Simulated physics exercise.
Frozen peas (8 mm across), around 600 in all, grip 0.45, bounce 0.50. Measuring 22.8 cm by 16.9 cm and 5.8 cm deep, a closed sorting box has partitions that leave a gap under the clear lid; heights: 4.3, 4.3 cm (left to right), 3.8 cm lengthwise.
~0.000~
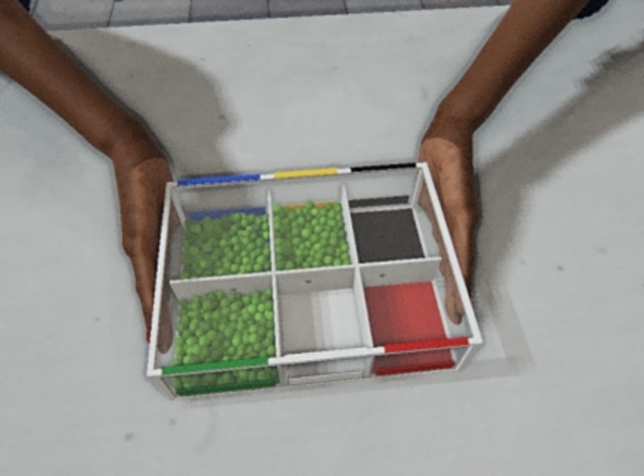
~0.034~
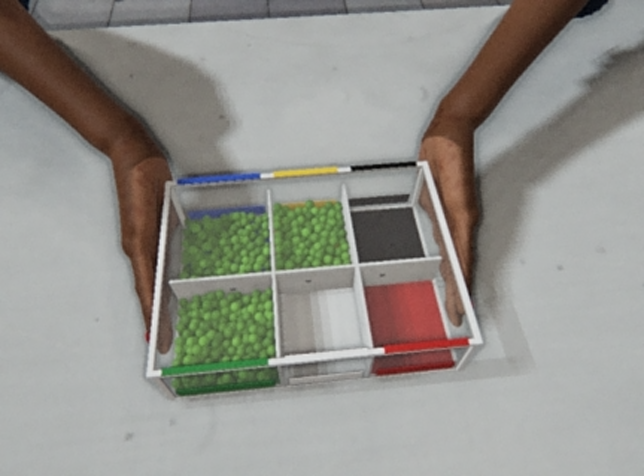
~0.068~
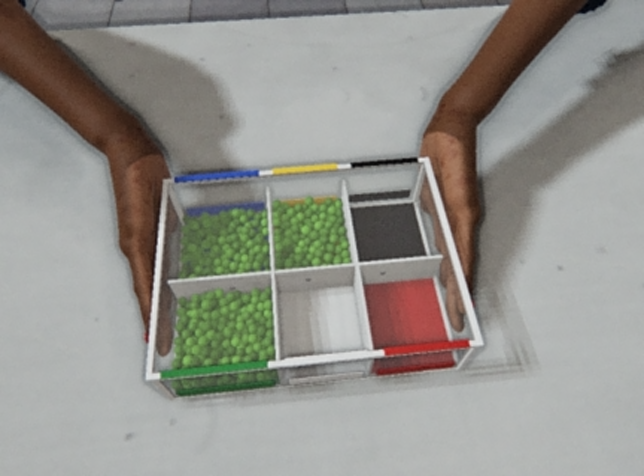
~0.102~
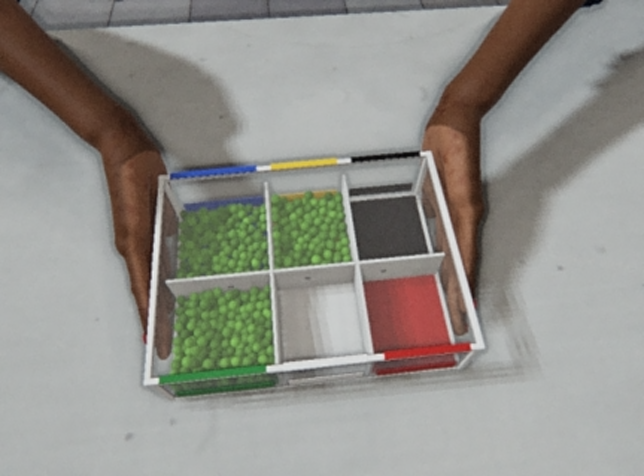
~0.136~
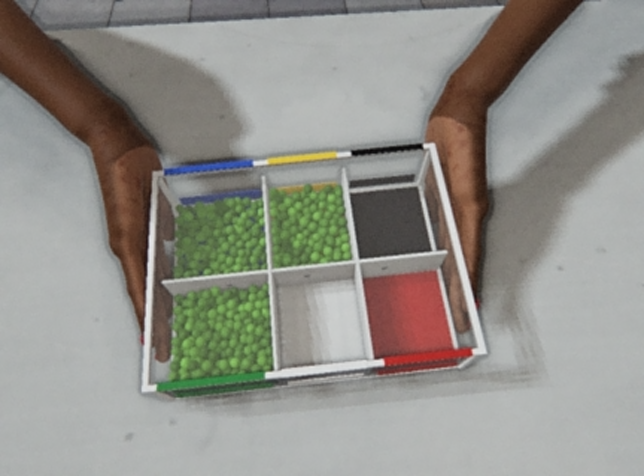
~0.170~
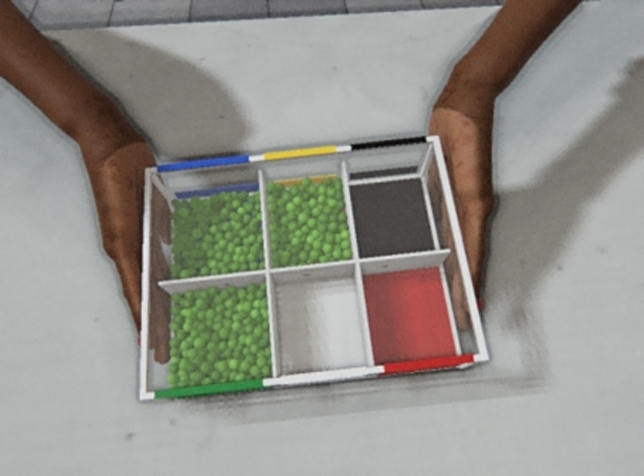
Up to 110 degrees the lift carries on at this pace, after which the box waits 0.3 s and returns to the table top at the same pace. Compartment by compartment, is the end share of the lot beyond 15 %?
Red: Fails to beat the threshold; blue: Fails to beat the threshold; green: Beats the threshold; yellow: Fails to beat the threshold; white: Beats the threshold; black: Fails to beat the threshold.
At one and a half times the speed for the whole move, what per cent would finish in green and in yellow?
That gives green 60 percent and yellow 5 percent.
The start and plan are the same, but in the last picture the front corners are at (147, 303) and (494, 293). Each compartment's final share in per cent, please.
Result - red: 0 %; blue: 45 %; green: 5 %; yellow: 40 %; white: 0 %; black: 5 %.
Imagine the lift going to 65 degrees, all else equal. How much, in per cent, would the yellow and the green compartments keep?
Result - yellow at 30 percent, green at 40 percent.
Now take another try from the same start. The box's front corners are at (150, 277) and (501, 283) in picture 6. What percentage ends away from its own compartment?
Around 25 per cent, it would seem.
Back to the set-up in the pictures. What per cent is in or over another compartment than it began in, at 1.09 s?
Roughly 40 per cent.
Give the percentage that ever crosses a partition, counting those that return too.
55 per cent or so.
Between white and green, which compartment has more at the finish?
The green compartment ends up with more.
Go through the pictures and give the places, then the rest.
In the first picture, box tilt 0 degrees, front corners at (154, 371) and (475, 339); blue 30 %, green 35 %, yellow 35 %.
In the second picture, box tilt 1 degrees, front corners at (154, 372) and (475, 340).
In the third picture, box tilt 3 degrees, front corners at (153, 375) and (476, 341).
In the fourth picture, box tilt 6 degrees, front corners at (151, 380) and (477, 344), lowest corner left front.
In the fifth picture, box tilt 10 degrees, front corners at (149, 386) and (479, 349), lowest corner left front.
In the sixth picture, box tilt 14 degrees, front corners at (147, 393) and (480, 355), lowest corner left front; blue 30 %, green 35 %, yellow 35 %. The box's pace is about 130 degrees a second.
Then, at 1.09 s, tilt 110 degrees; blue 15 %, green 55 %, yellow 10 %, white 15 %.
After 1.70 s, tilt 59 degrees; blue 5 %, green 65 %, yellow 5 %, white 25 %.
After 2.36 s, tilt 0 degrees; blue 5 %, green 65 %, yellow 5 %, white 25 %.
At rest (2.8 s), red 0 %, blue 5 %, green 65 %, yellow 5 %, white 25 %, black 0 %.
